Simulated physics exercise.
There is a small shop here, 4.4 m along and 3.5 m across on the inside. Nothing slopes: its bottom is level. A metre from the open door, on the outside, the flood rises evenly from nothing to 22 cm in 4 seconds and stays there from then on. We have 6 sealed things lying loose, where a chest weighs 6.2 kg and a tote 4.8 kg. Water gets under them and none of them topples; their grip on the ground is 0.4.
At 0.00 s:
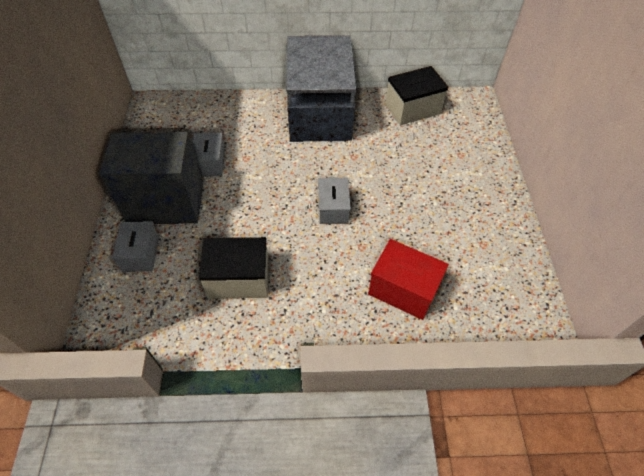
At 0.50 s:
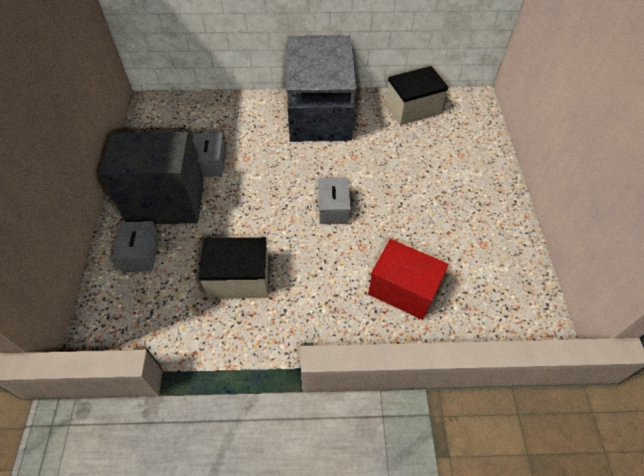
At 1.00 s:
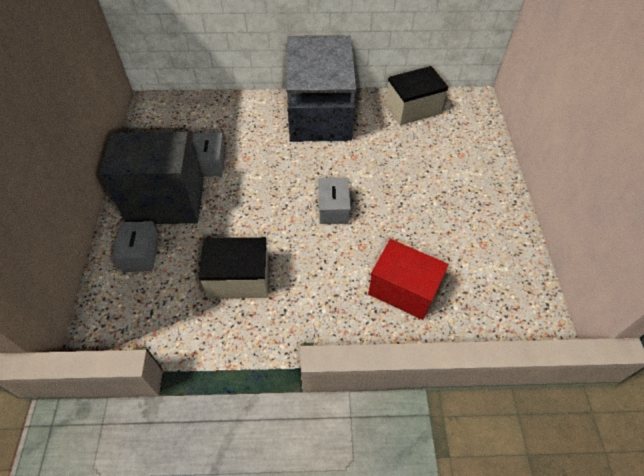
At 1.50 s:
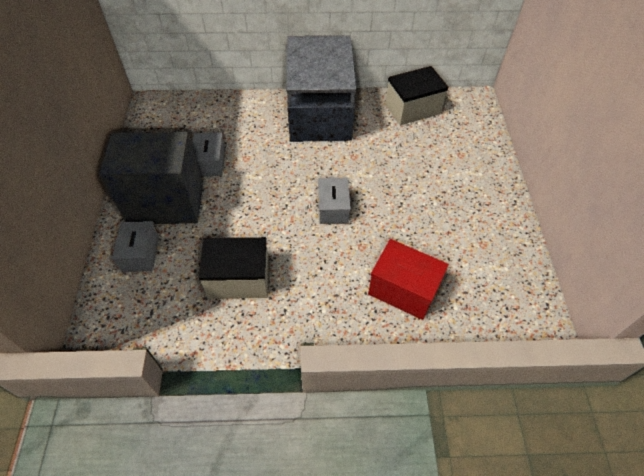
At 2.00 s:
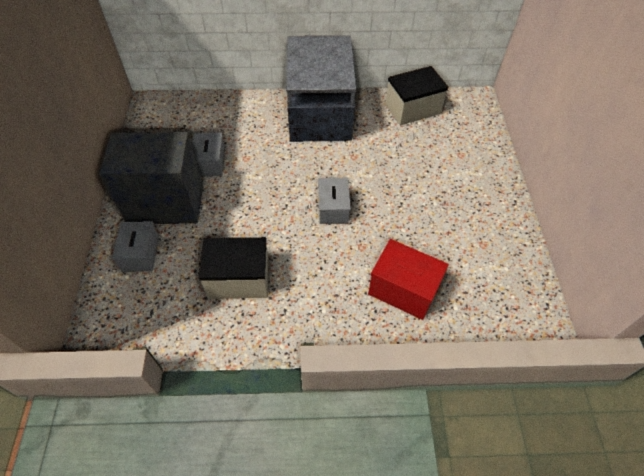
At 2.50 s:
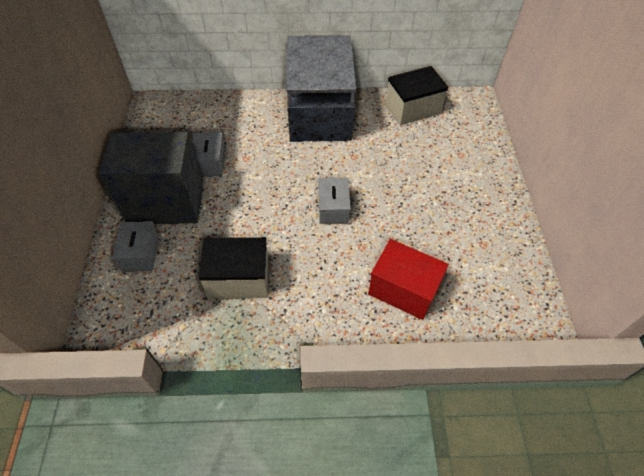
Greenish water spreads over the paving outside the small shop and reaches through the open doorway.
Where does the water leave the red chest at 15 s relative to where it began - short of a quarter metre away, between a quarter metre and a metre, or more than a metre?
Between a quarter metre and a metre away.
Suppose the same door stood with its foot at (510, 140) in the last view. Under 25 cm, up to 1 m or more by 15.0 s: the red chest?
Note: Red chest displaced a short distance.
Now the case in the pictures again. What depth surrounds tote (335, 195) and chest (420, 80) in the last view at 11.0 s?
Around 14 cm and 8 cm.
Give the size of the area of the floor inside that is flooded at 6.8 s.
Some 12 m2 of it.
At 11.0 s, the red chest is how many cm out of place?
Roughly 0 cm by then.
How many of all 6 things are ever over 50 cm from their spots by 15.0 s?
Total: 5.
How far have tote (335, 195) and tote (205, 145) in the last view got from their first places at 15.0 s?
Respectively 140 and 80 cm.
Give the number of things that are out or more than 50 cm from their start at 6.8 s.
I make it 4.
After 3.5 s the red chest is near (410, 268), 0.0 m from its start, aground; 0 afloat.
After 6.8 s the red chest is near (410, 268), 0.0 m from its start, aground; 4 afloat.
After 11.0 s the red chest is near (412, 268), 0.0 m from its start, afloat; 6 afloat.
After 15.0 s the red chest is near (418, 197), 0.7 m from its start, afloat; 6 afloat.
